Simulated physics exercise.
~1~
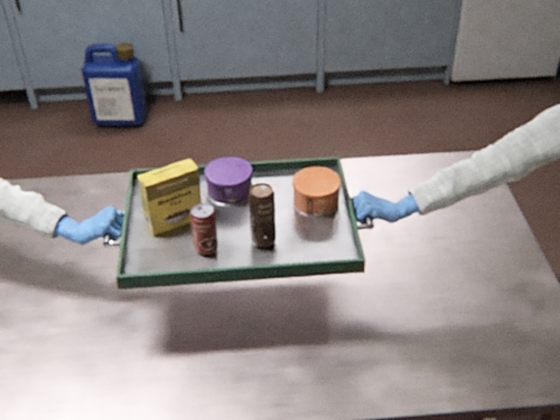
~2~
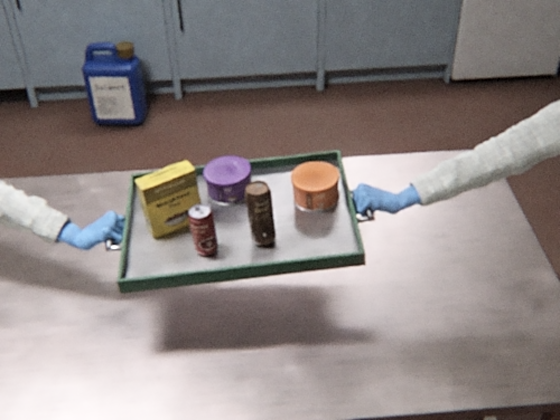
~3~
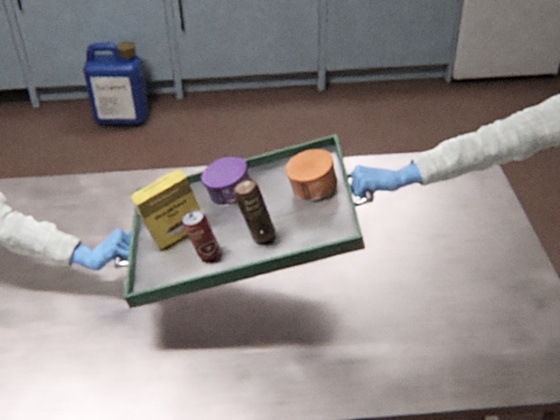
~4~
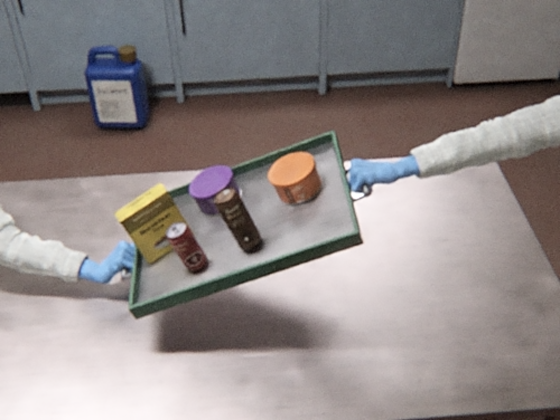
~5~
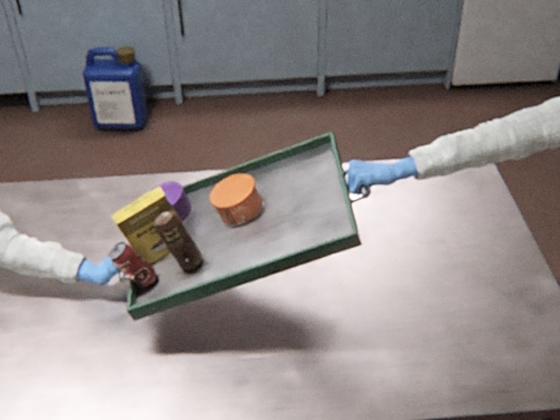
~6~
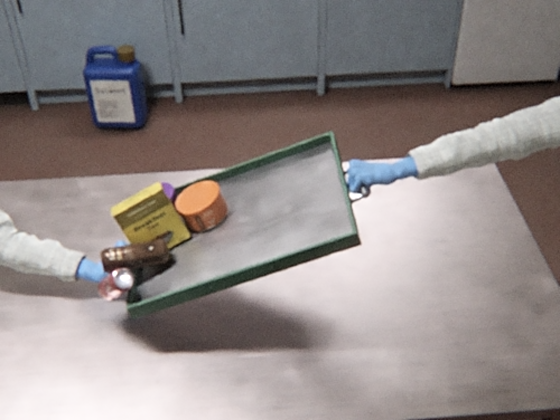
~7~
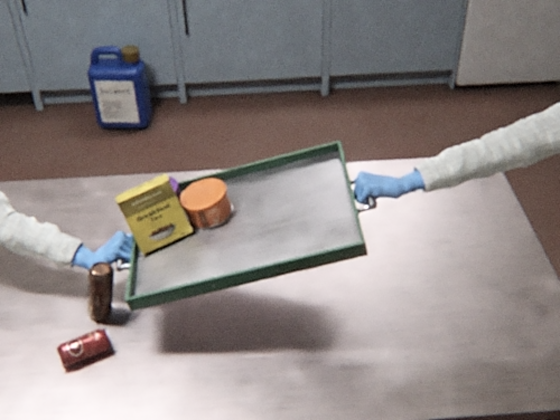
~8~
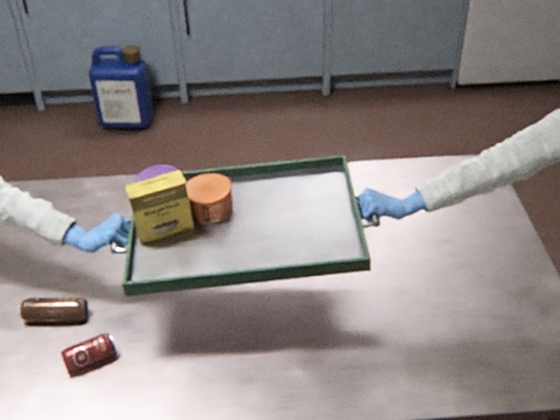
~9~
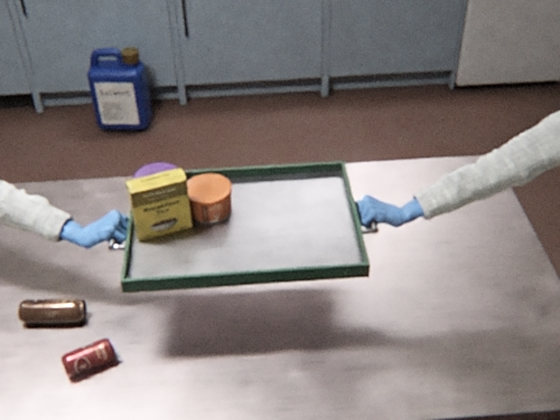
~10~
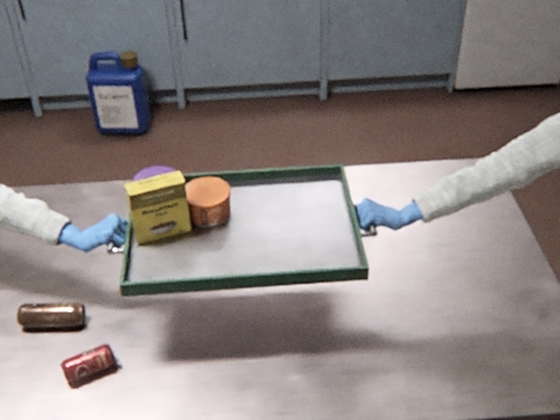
The footage shows two gloved hands tilting a tray down to the left, sending its contents sliding until the red and brown cans tumble off the edge, before levelling it again. The cans lie on the table, while the yellow packet and the purple and orange tubs remain clustered at the tray's left.
